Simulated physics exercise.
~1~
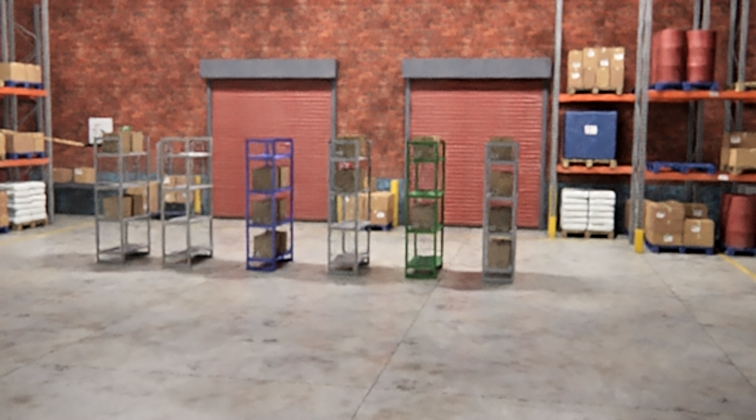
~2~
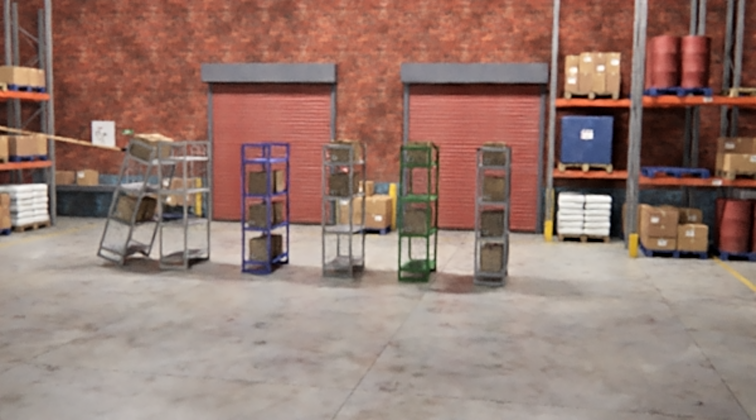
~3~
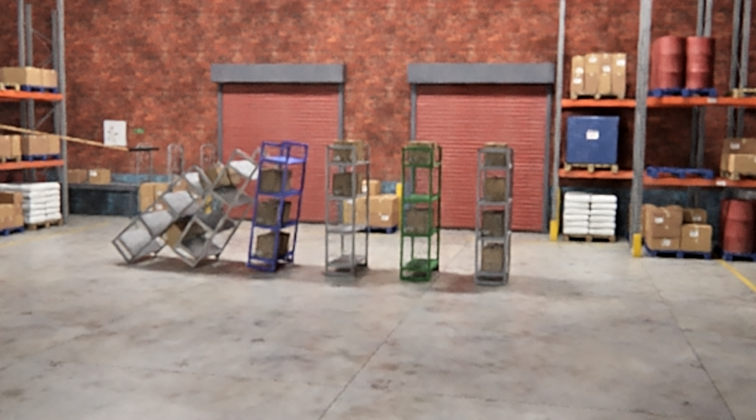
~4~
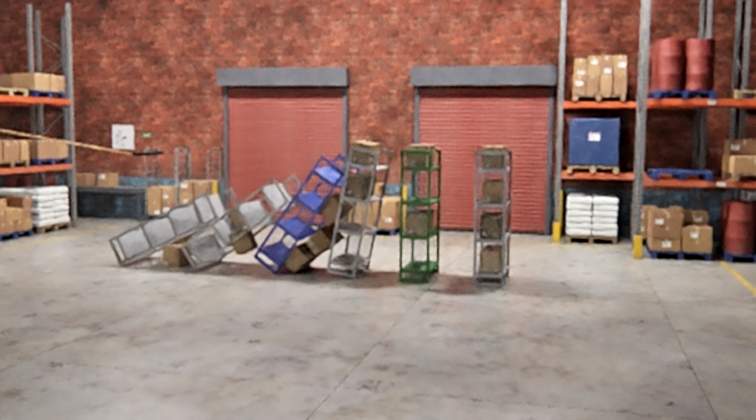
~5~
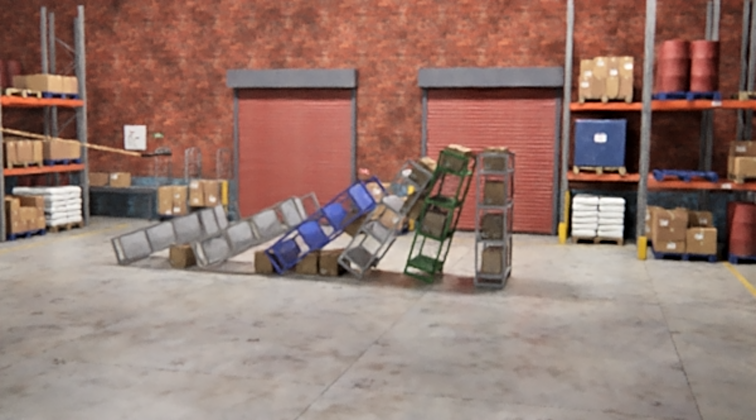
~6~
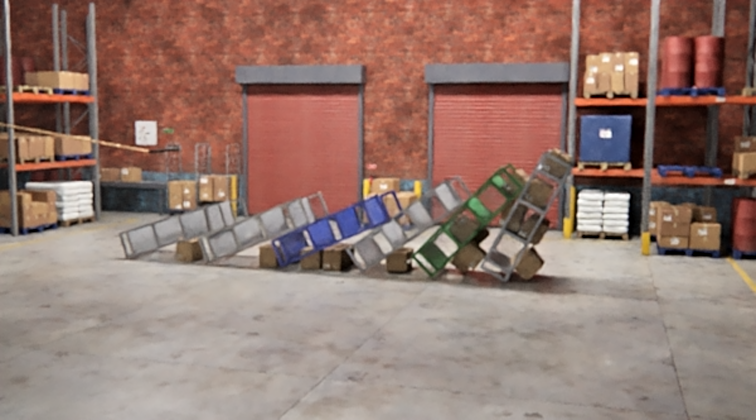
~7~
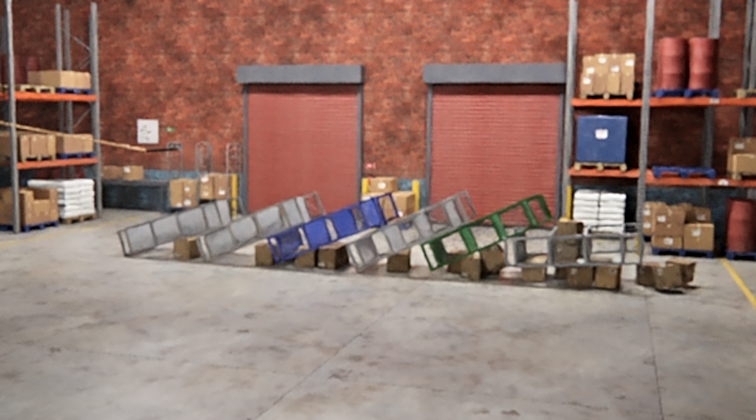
Warehouse with six shelving units toppling left to right after a pole tips the first, boxes spilling, all ending up fallen.
